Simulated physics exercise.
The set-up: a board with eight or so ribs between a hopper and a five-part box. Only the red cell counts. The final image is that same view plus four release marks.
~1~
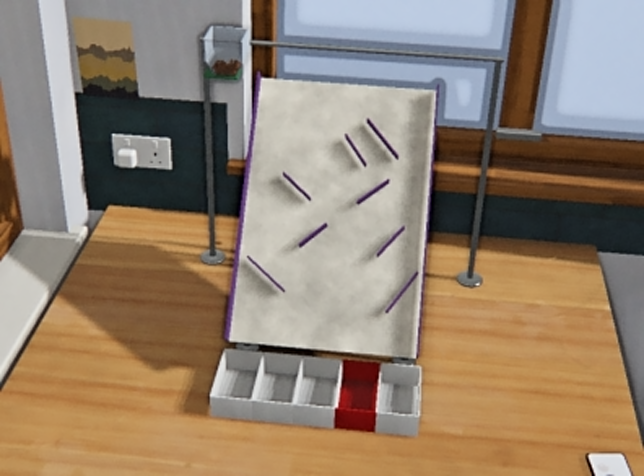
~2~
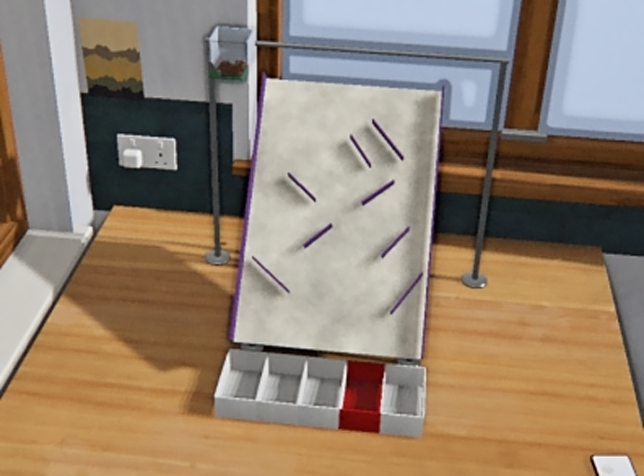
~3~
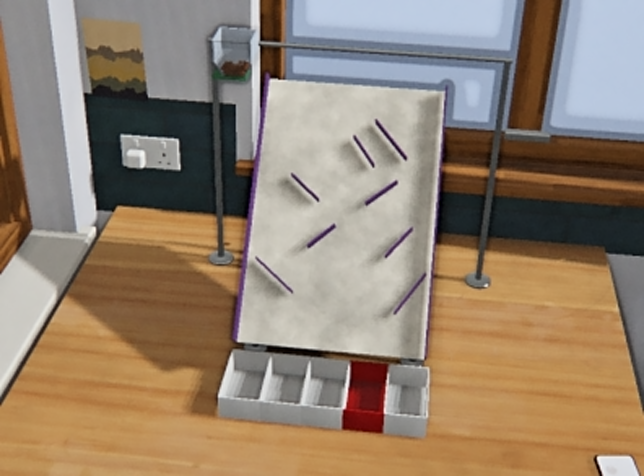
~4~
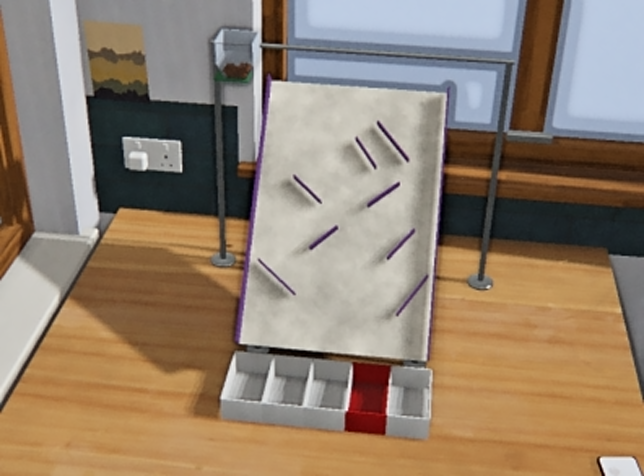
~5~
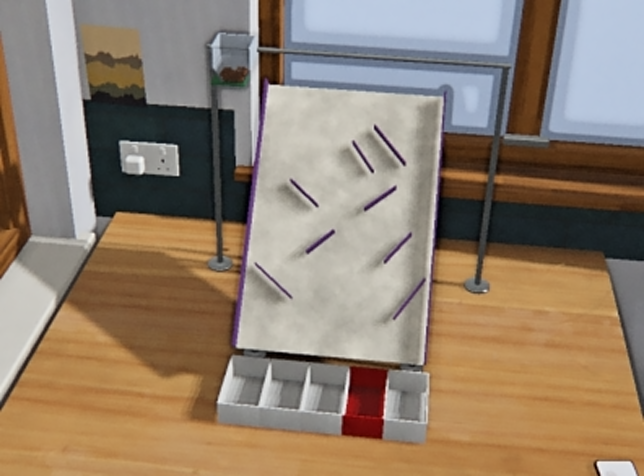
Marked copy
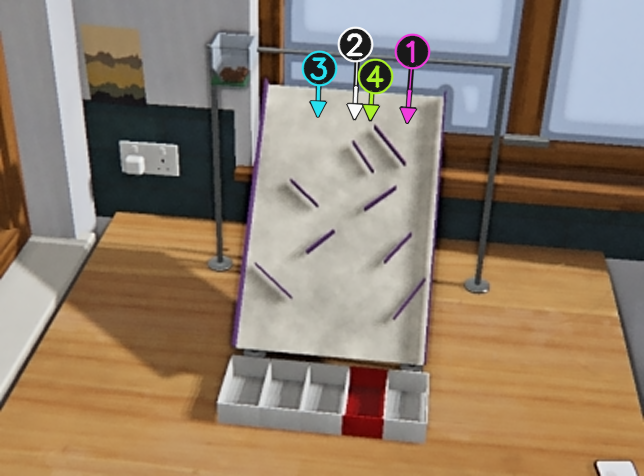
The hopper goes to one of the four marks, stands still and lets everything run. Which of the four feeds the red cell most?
1 is best.
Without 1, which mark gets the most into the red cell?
That is mark 3.
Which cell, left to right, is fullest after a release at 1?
It is the fourth one.
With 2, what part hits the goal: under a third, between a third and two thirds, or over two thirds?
Under a third.
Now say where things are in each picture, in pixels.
In the first picture, hopper near (227, 68), cereal balls, door shut.
In the second picture, ribs (351, 134) to (371, 164), (372, 119) to (403, 157), (288, 173) to (315, 199).
In the third picture, ribs (365, 202) to (397, 180), (307, 246) to (335, 224), (385, 256) to (412, 227).
In the fourth picture, ribs (258, 258) to (294, 293), (397, 314) to (428, 274).
In the fifth picture, red cell near (363, 425), number 4 of 5 from the left.
On the marked copy, mark 1 meets the board at (407, 117); mark 2 meets the board at (354, 113); mark 3 meets the board at (318, 111); mark 4 meets the board at (370, 114).
With 1, close to two thirds in the red cell, close to a quarter in other cells, only a few held on the board, a small share outside the box.
With 2, a small share in the red cell, all but a few in other cells.
With 3, close to a third in the red cell, close to half in other cells, a small share outside the box.
With 4, a small share in the red cell, the bulk in other cells, a small share held on the board, only a few outside the box.
